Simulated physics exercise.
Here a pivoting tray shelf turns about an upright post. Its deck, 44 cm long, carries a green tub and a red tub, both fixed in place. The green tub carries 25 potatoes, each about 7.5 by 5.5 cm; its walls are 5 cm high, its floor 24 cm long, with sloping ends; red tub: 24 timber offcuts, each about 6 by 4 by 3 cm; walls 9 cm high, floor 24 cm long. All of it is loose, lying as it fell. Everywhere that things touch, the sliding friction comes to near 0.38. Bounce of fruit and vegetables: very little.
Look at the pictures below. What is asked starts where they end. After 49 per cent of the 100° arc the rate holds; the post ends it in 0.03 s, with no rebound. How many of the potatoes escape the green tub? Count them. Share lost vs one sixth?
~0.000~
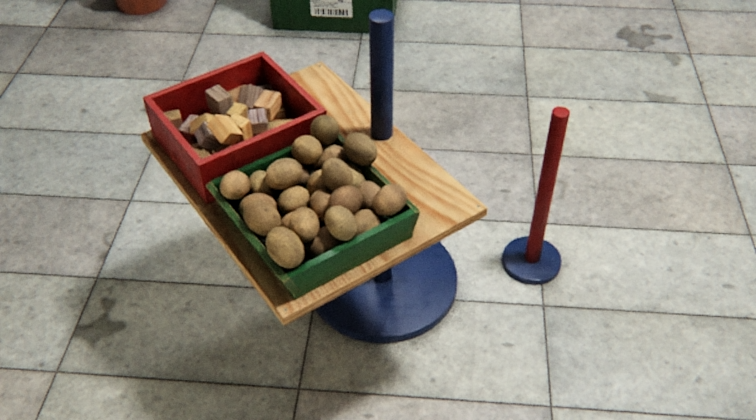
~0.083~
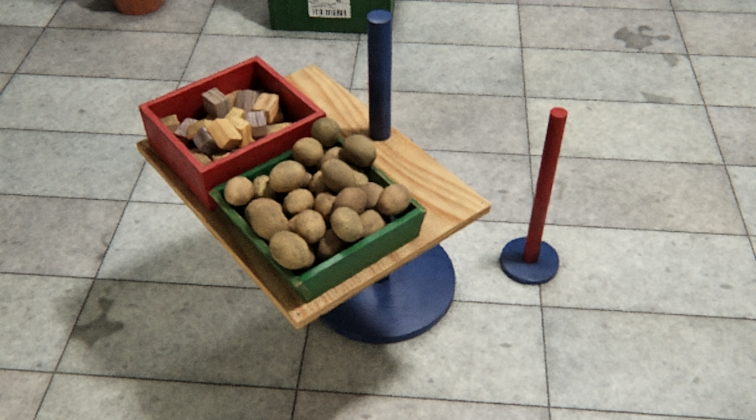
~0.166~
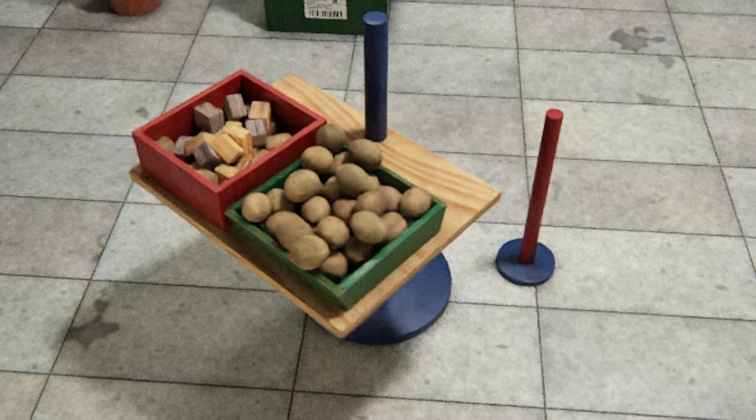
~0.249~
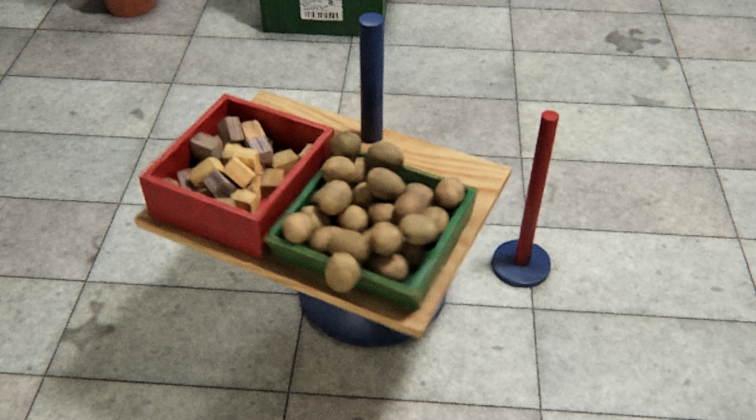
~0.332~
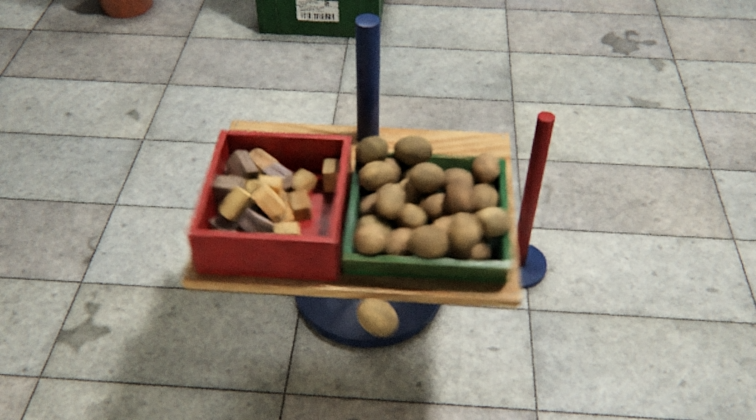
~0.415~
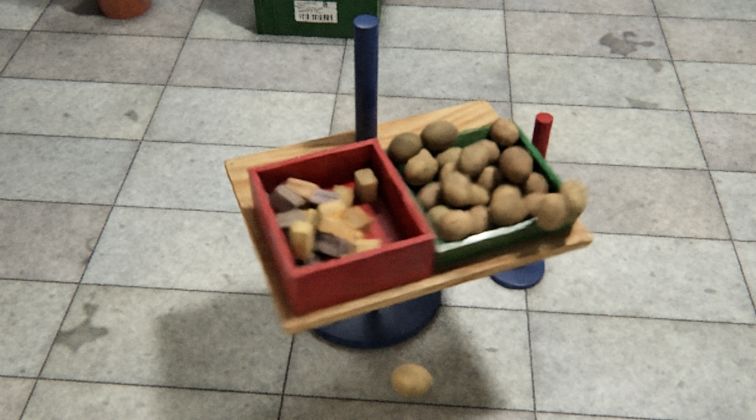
Above.
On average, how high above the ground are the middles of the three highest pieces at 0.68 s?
Mean height: Some 64 cm.
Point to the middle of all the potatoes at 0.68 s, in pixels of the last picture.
Centre: Around (508, 145) px.
After 0.48 s, end of the swing.
After 0.56 s, green tub 21 in, 4 out and red tub 24 in, 0 out.
After 0.68 s, green tub 18 in, 7 out and red tub 24 in, 0 out.
After 0.90 s, green tub 14 in, 11 out and red tub 23 in, 1 out.
When it is over (at 1.34 s), green tub 14 in, 11 out and red tub 23 in, 1 out. Asked share, 11 of 25, 44 per cent.
